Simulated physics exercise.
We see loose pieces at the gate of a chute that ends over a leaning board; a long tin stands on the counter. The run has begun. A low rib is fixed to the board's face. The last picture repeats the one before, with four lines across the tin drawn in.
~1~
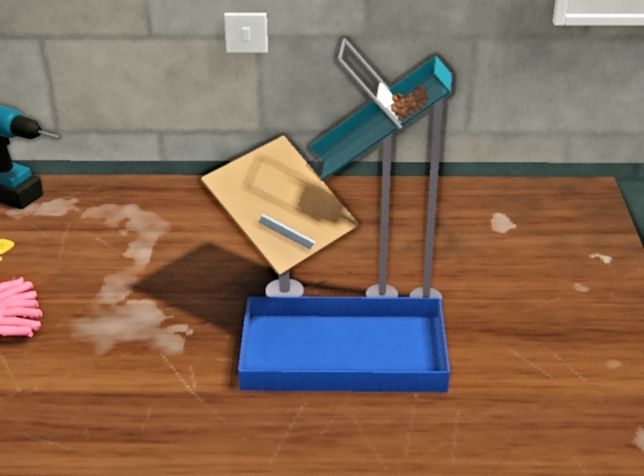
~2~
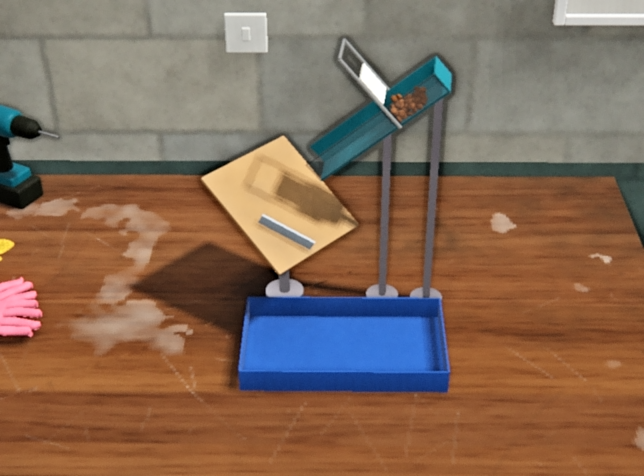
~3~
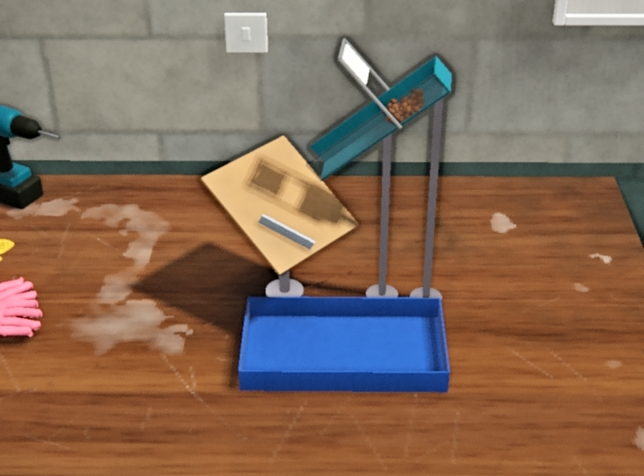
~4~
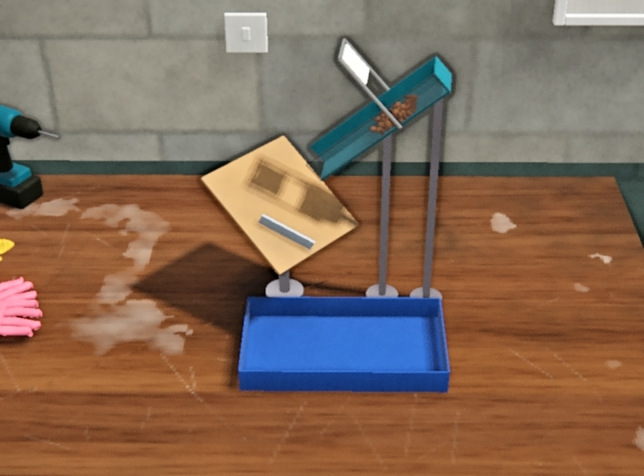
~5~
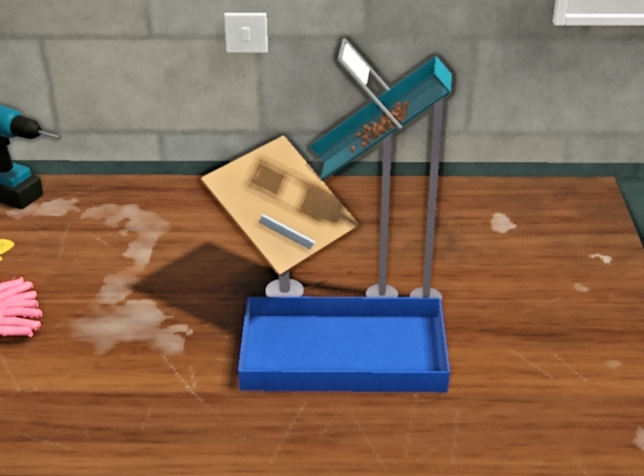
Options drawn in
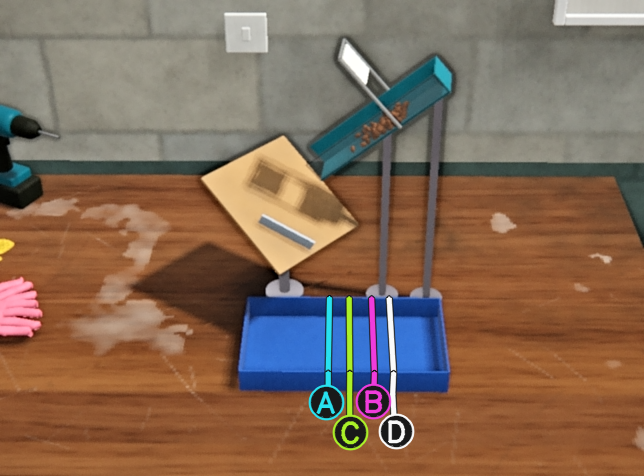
Brown pieces sliding partway down a teal chute after its gate opens, above a tilted wooden board and an empty blue tray.
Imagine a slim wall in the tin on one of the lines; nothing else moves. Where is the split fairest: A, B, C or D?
It is C.
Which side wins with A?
The right side.
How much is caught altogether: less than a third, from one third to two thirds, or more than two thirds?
About that: More than two thirds.
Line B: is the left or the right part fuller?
More lands on the left.
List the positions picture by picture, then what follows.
The first picture shows load behind the gate (407, 106), bits of dog kibble; lip of the chute (323, 172), sloping fairly steeply.
The second picture shows middle of the board (282, 202), tilted fairly steeply; middle of its low edge (321, 248); of its high edge (244, 156).
The third picture shows front corners of the tin (239, 371) and (449, 372), empty; front of the load (391, 116).
The fourth picture shows middle of the load (398, 115); its front (373, 129), roughly a quarter of the way to the lip; rib from (263, 215) to (315, 243).
The fifth picture shows middle of the load (387, 123); its front (353, 149), roughly half of the way to the lip.
On the marked copy, line A crosses the front rim at (328, 371); line B crosses the front rim at (374, 372); line C crosses the front rim at (349, 372); line D crosses the front rim at (393, 372).
Choosing A, of what is caught, not one piece on the left of the divider, every piece on the right.
Choosing B, of what is caught, almost all on the left of the divider, about a tenth on the right.
Choosing C, of what is caught, roughly half on the left of the divider, roughly half on the right.
Choosing D, of what is caught, every piece on the left of the divider, not one piece on the right.
